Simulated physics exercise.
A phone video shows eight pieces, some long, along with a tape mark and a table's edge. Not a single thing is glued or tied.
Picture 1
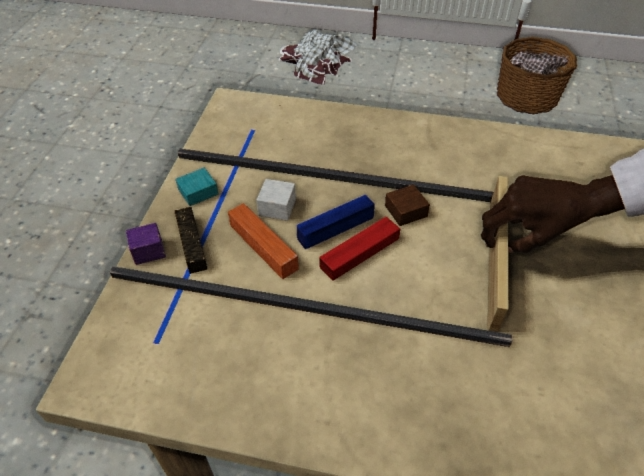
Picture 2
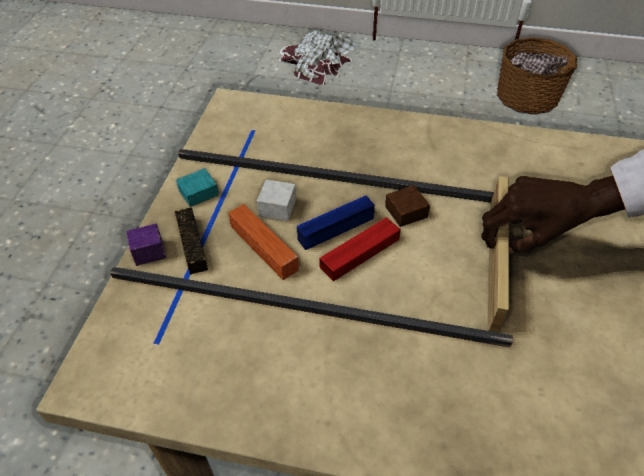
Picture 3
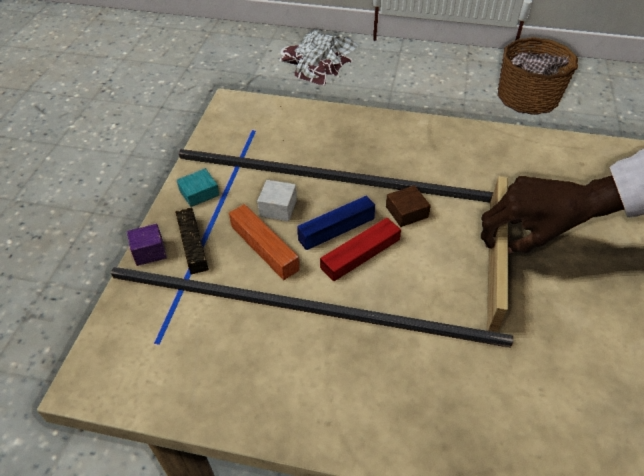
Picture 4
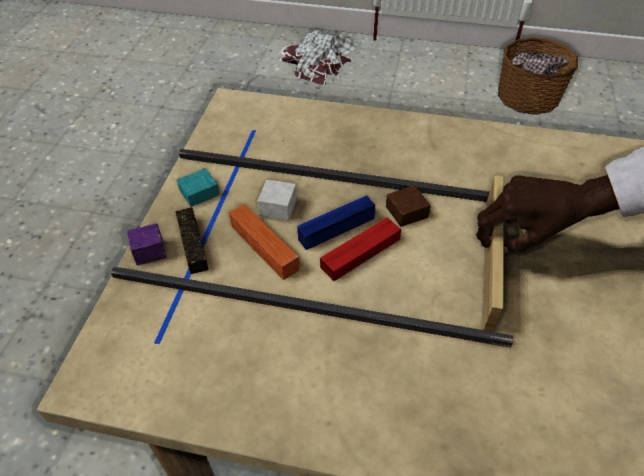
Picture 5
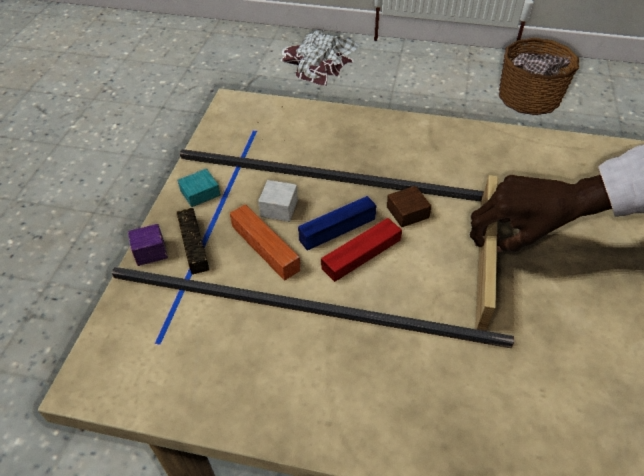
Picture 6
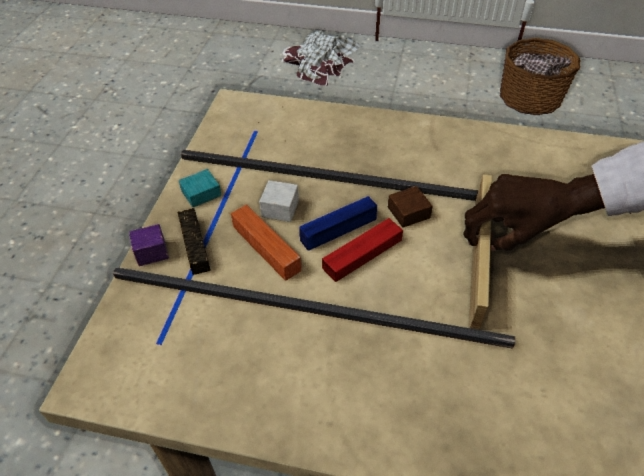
A hand slides a wooden board slightly left between two dark rails toward scattered coloured blocks.
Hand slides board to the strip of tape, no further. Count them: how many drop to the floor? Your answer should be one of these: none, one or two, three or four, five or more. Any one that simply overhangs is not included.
The count is one or two.
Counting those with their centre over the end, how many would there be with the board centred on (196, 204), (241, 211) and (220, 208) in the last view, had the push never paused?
By position: 4 / 1 / 2.
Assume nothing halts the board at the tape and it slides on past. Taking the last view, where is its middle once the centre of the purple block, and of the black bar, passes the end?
Near (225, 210) in the first case, near (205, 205) in the other.
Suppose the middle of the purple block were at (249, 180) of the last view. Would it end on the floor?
Lab note: It does not drop.
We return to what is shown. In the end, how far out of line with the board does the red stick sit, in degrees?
Angle: Close to 0 degrees.
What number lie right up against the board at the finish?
Count recorded: 2.
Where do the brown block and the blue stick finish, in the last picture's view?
In the last picture they sit at about (220, 170) and about (185, 200).
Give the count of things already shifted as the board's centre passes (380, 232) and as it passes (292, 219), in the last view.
The first count is 3, and then it's 5.
Early on, none off yet; purple block at rest near (149, 245); turquoise block at rest near (200, 188); black bar at rest near (194, 240).
A while later, none off yet; purple block at rest near (149, 245); turquoise block travelled about its own width near (168, 184); black bar travelled a little near (177, 244).
Finally, the number that fall off is one or two; lost, turquoise block and purple block.
